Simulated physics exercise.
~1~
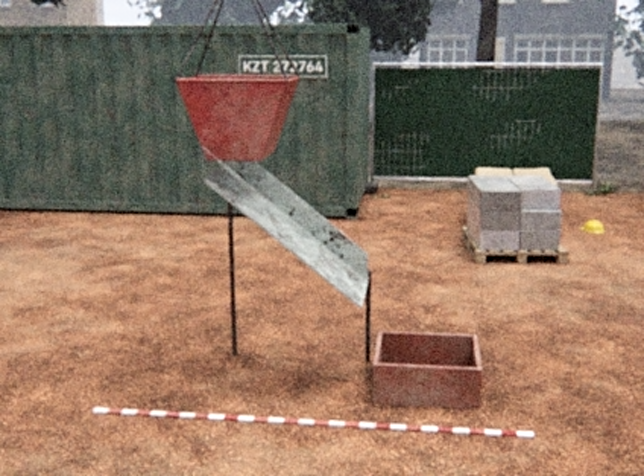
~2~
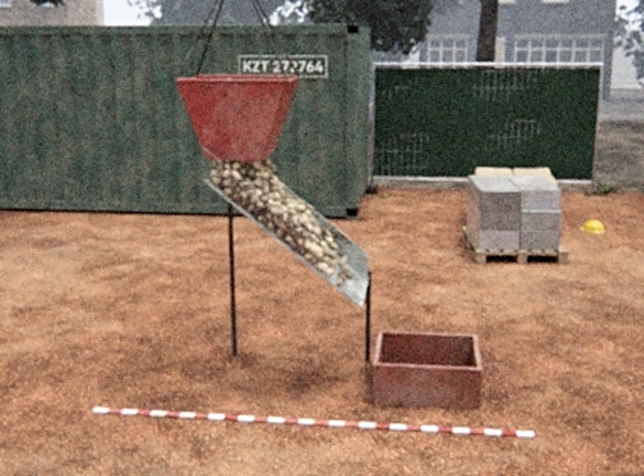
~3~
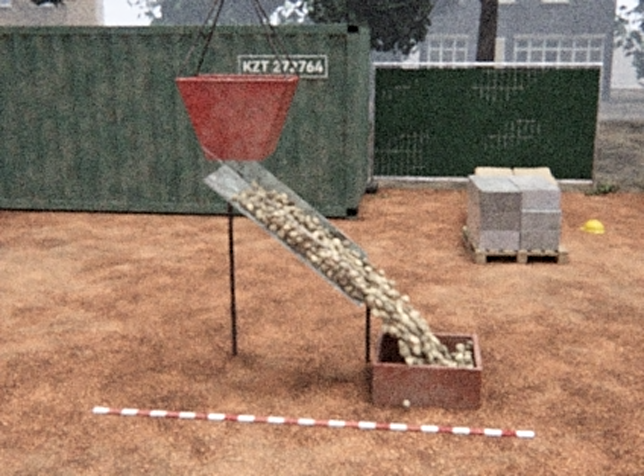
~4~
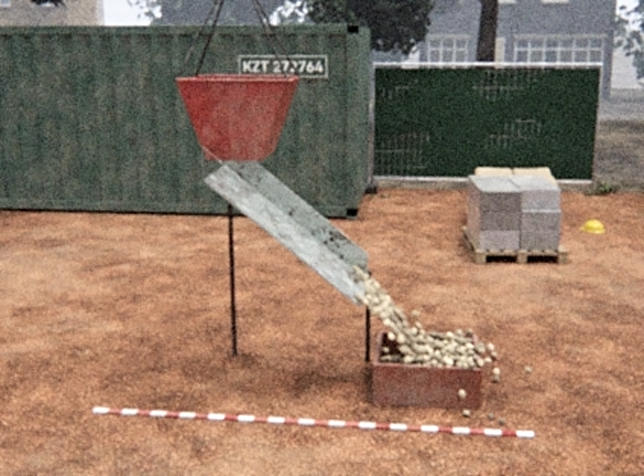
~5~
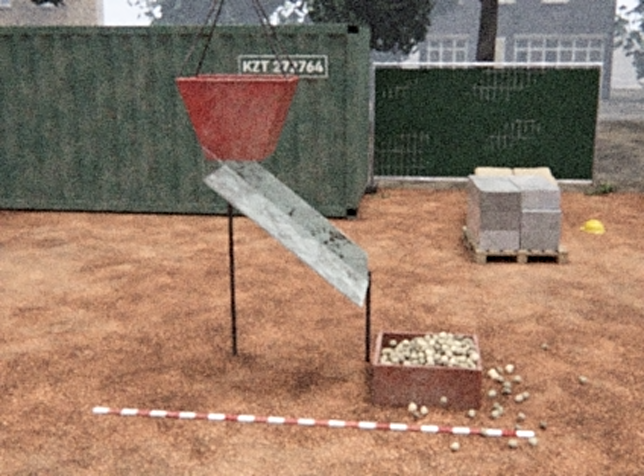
A red skip hung above a sloping metal chute as pale, rounded stones poured from its bottom and slid down to the right into a reddish open box, nearly all piling up inside while a few ended scattered on the ground around it.
